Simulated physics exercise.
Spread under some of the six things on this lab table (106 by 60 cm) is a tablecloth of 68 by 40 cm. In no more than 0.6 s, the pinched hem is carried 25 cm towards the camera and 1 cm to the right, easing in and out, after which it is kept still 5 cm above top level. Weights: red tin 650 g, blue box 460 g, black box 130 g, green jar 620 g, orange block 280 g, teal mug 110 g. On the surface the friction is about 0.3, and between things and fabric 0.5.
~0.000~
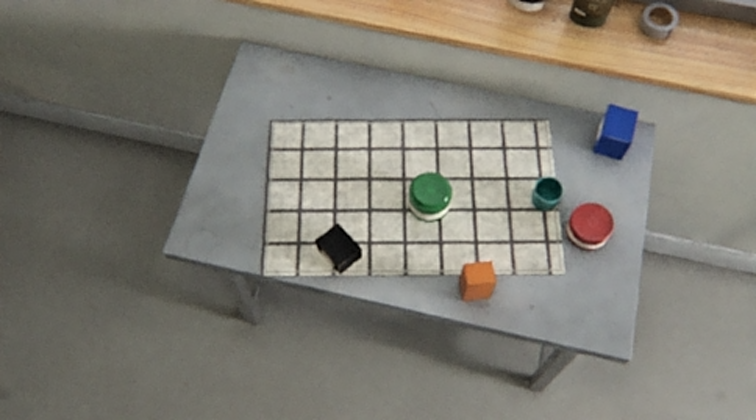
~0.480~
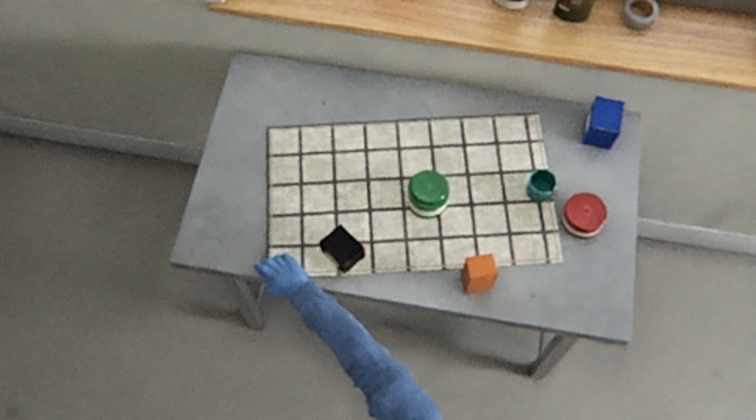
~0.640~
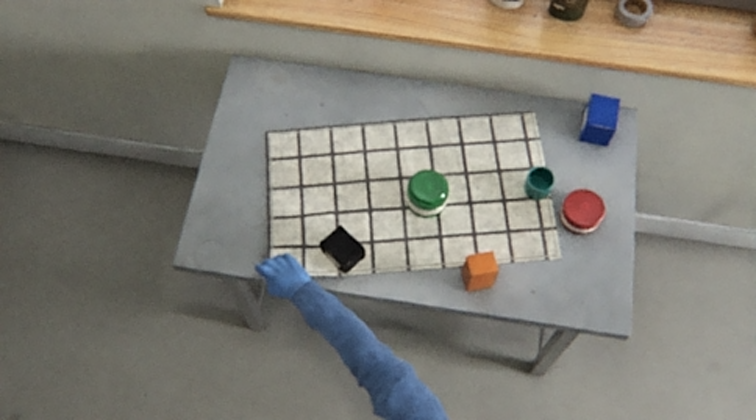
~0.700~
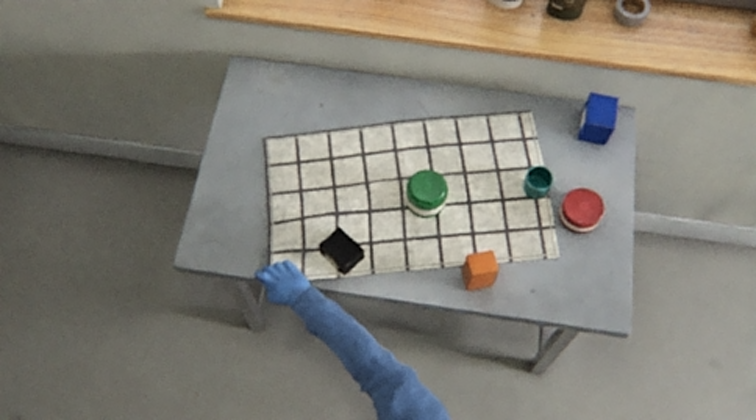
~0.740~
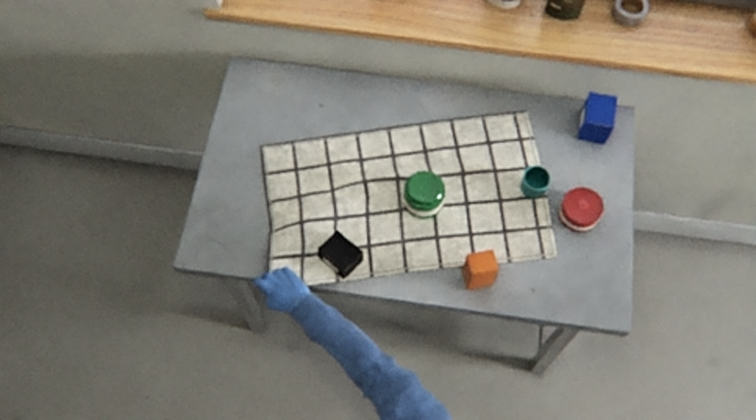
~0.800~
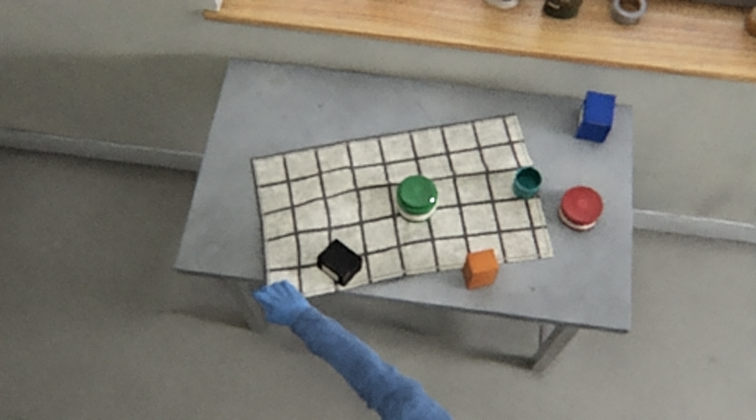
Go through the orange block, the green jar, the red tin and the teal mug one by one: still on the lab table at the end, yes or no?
Orange block - yes; green jar - yes; red tin - yes; teal mug - yes.
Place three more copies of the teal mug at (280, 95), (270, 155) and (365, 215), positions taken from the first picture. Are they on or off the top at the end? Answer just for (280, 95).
At that spot, the copy is still on top.
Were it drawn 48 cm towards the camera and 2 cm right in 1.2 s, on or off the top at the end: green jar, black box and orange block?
Then green jar is lost over the edge, black box is lost over the edge and orange block holds on.
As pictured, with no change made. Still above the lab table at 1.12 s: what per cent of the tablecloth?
Some 75 per cent of it.
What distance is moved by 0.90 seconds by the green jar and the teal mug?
Approx. shift - green jar: 8 cm; teal mug: 8 cm.
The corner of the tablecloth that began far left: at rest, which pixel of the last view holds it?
About (162, 278).
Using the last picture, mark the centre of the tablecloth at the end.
Centre in the last view: Approx. (326, 269).
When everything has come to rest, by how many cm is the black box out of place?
Black box off the top.
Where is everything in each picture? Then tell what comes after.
In the first frame, orange block (480, 273); green jar (431, 189); red tin (593, 222); teal mug (549, 189); tablecloth corners (261, 275) (270, 120) (548, 119) (565, 274).
In the second frame, tablecloth corners (267, 128) (538, 113); grip (267, 277).
In the third frame, tablecloth corners (266, 132) (534, 111); grip (268, 278).
In the fourth frame, black box (341, 247); tablecloth corners (264, 138) (531, 111); grip (268, 284).
In the fifth frame, green jar (425, 187); black box (340, 250); teal mug (537, 178); tablecloth corners (260, 146) (526, 111); grip (267, 291).
In the sixth frame, orange block (483, 261); green jar (417, 191); red tin (583, 204); teal mug (529, 178); tablecloth corners (251, 159) (515, 114) (553, 257); grip (266, 304).
After 0.9 s, 90 % of the tablecloth is still over the top; green jar 8 cm off its start, teal mug 7 cm off its start, black box 9 cm off its start.
After 1.0 s, 85 % of the tablecloth is still over the top; green jar 14 cm off its start, teal mug 13 cm off its start, black box 14 cm off its start.
After 1.1 s, 75 % of the tablecloth is still over the top; green jar 20 cm off its start at (363, 236), teal mug 18 cm off its start at (465, 189), black box 20 cm off its start at (310, 327).
After 1.2 s, 65 % of the tablecloth is still over the top; green jar 24 cm off its start, teal mug 22 cm off its start, black box 23 cm off its start.
After 2.8 s, 60 % of the tablecloth is still over the top; green jar 26 cm off its start at (345, 258), teal mug 24 cm off its start at (443, 202), red tin 0 cm off its start at (583, 204), orange block 0 cm off its start at (483, 261).
